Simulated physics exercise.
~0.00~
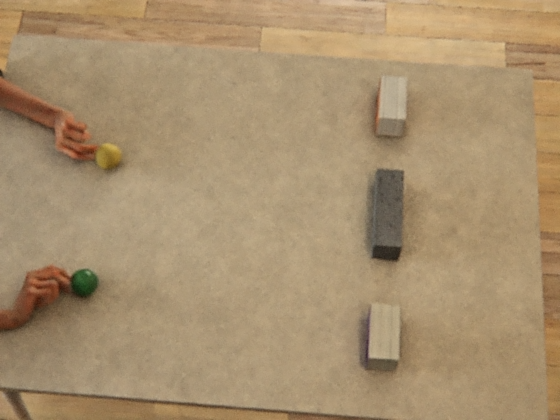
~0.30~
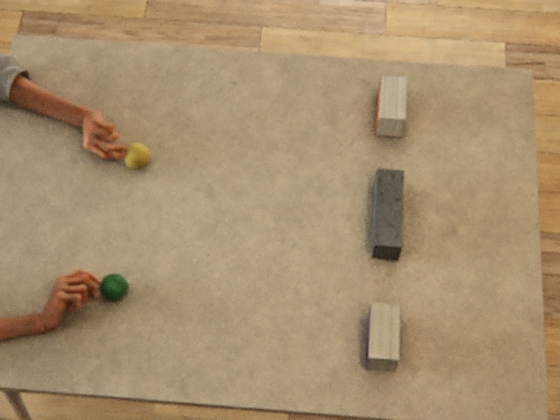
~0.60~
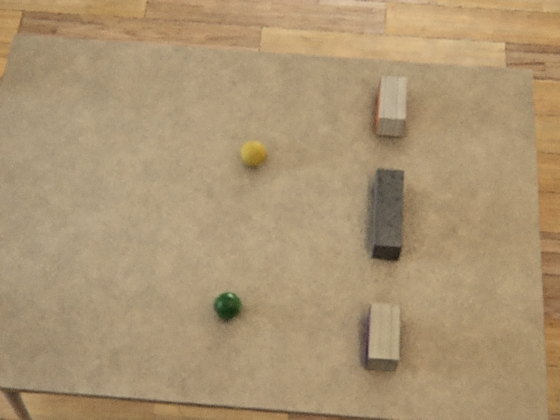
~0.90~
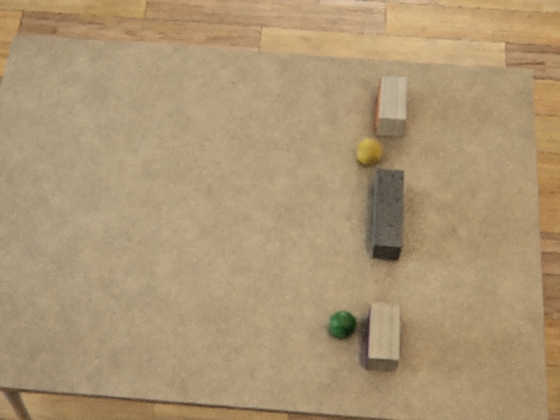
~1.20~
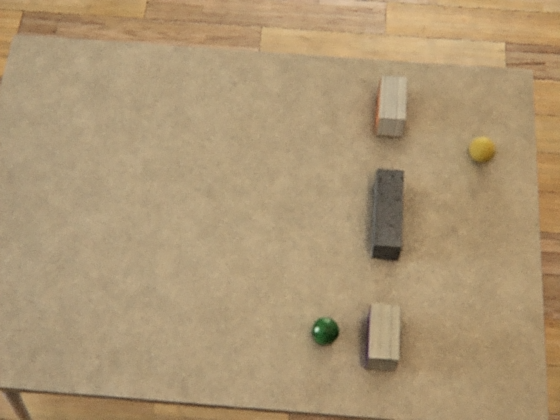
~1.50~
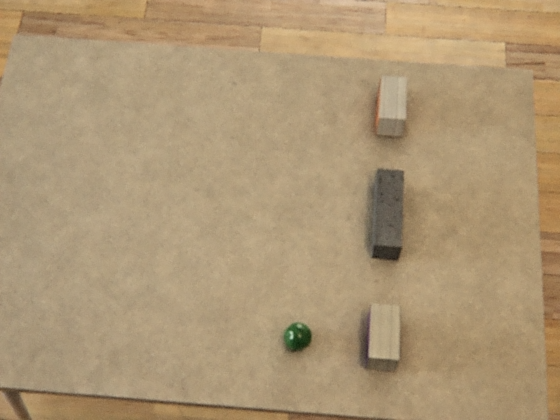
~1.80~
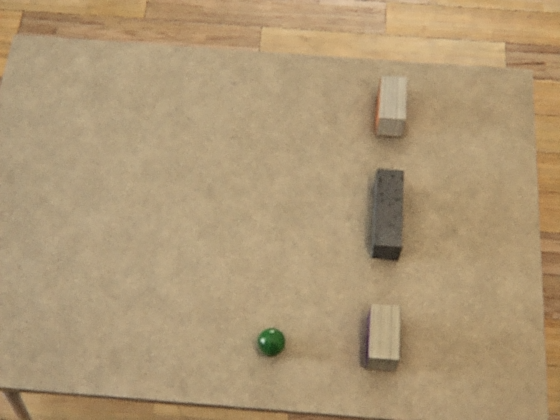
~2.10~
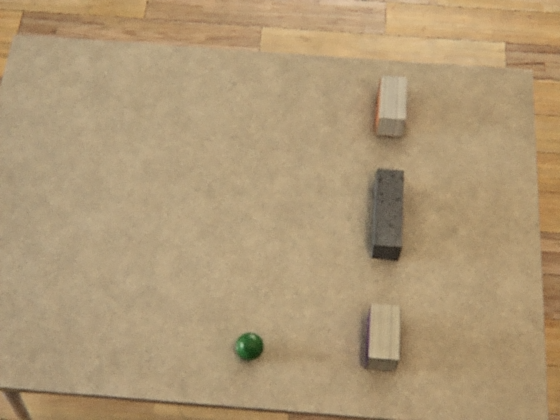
Two hands roll balls rightward; the yellow passes between blocks while the green bounces back.
